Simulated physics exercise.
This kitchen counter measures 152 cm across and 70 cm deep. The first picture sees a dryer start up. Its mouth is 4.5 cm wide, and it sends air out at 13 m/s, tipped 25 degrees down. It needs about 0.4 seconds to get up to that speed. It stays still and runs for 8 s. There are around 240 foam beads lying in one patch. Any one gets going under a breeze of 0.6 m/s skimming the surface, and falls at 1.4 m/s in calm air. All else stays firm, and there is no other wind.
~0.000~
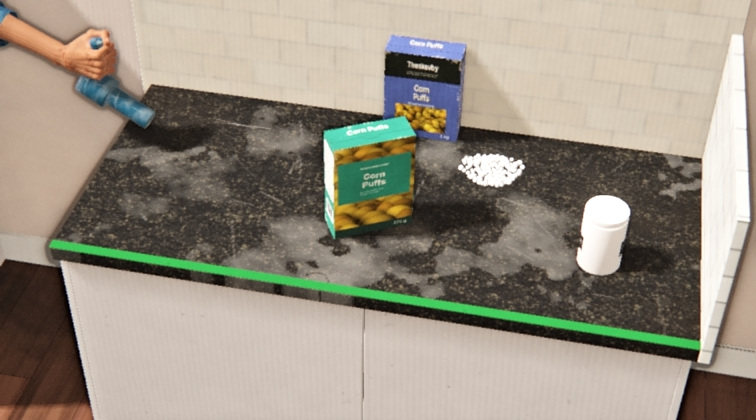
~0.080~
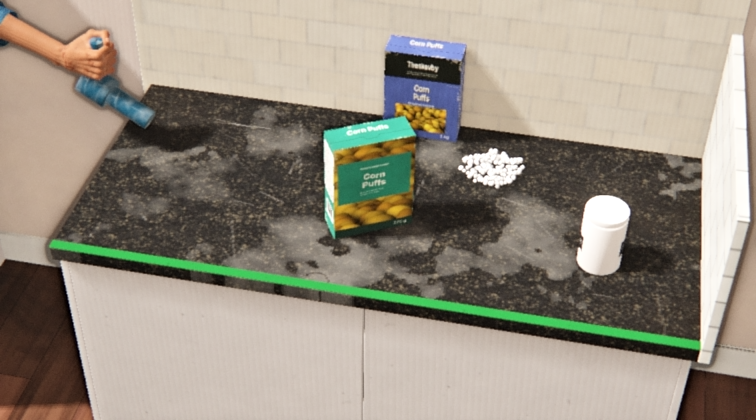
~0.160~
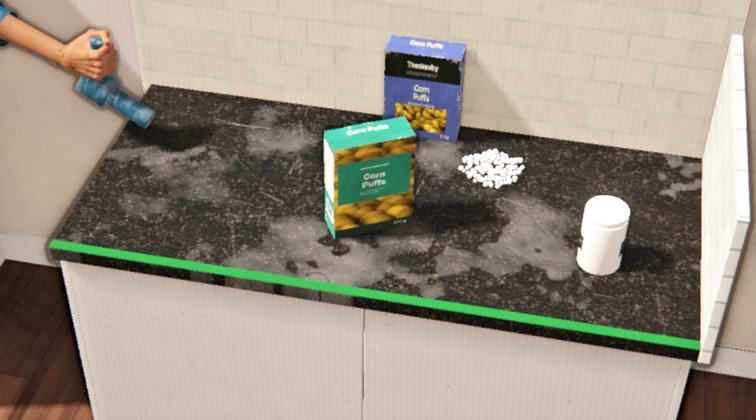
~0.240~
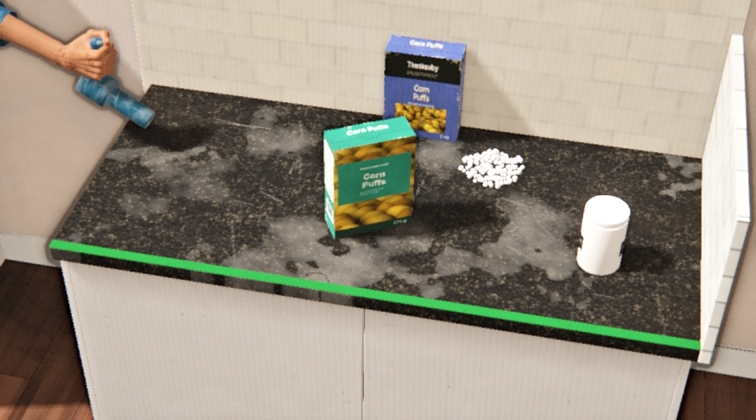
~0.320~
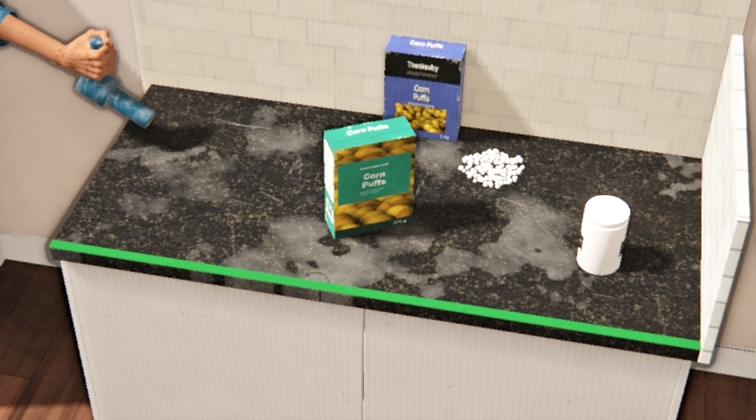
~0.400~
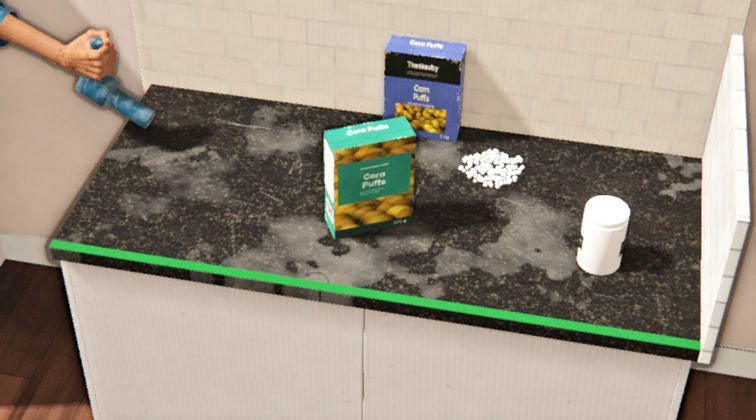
White foam beads barely stirring in a patch on a dark counter beside two cartons as a hand holds a blue dryer at left.
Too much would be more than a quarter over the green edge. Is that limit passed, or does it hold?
In the end the limit holds.
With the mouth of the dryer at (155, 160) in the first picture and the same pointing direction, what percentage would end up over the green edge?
It would come out near 0 in a hundred.
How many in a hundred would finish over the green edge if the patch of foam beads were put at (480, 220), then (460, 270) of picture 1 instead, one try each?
Taking the two spots in order, I'd say around 50 percent and then 0 percent.
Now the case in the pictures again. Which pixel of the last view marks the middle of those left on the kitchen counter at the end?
Near (687, 185).
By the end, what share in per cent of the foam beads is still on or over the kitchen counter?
About 100 %.
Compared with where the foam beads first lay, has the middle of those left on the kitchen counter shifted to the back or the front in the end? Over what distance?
Drift: Rearward direction, about 5 cm.
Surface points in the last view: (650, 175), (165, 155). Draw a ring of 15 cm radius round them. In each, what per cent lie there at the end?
Roughly 80 % and 0 %, in that order.
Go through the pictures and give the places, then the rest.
In the first picture, the middle of the foam beads is near (492, 167), none has stirred yet and the mouth of the dryer is at (150, 120).
In the second picture, the middle of the foam beads is near (492, 167), none has stirred yet and the green edge is centred on (362, 297).
In the third picture, the middle of the foam beads is near (493, 170), none has stirred yet, the top of a carton is at (426, 47) and the top of a carton is at (370, 133).
In the fourth picture, the middle of the foam beads is near (493, 170) and about 1 % have left their places.
In the fifth picture, the middle of the foam beads is near (493, 170) and about 1 % have left their places.
In the sixth picture, the middle of the foam beads is near (493, 170) and about 1 % have left their places.
After 1.6 s the count stands so, 1 % are over the green edge; the middle of those still in play is near (695, 184).
After 2.6 s the count stands so, 1 % are over the green edge; the middle of those still in play is near (684, 185).
After 4.4 s the count stands so, 1 % are over the green edge; the middle of those still in play is near (684, 185).
After 8.0 s, at the end, 1 % are over the green edge; the middle of those still in play is near (687, 185).
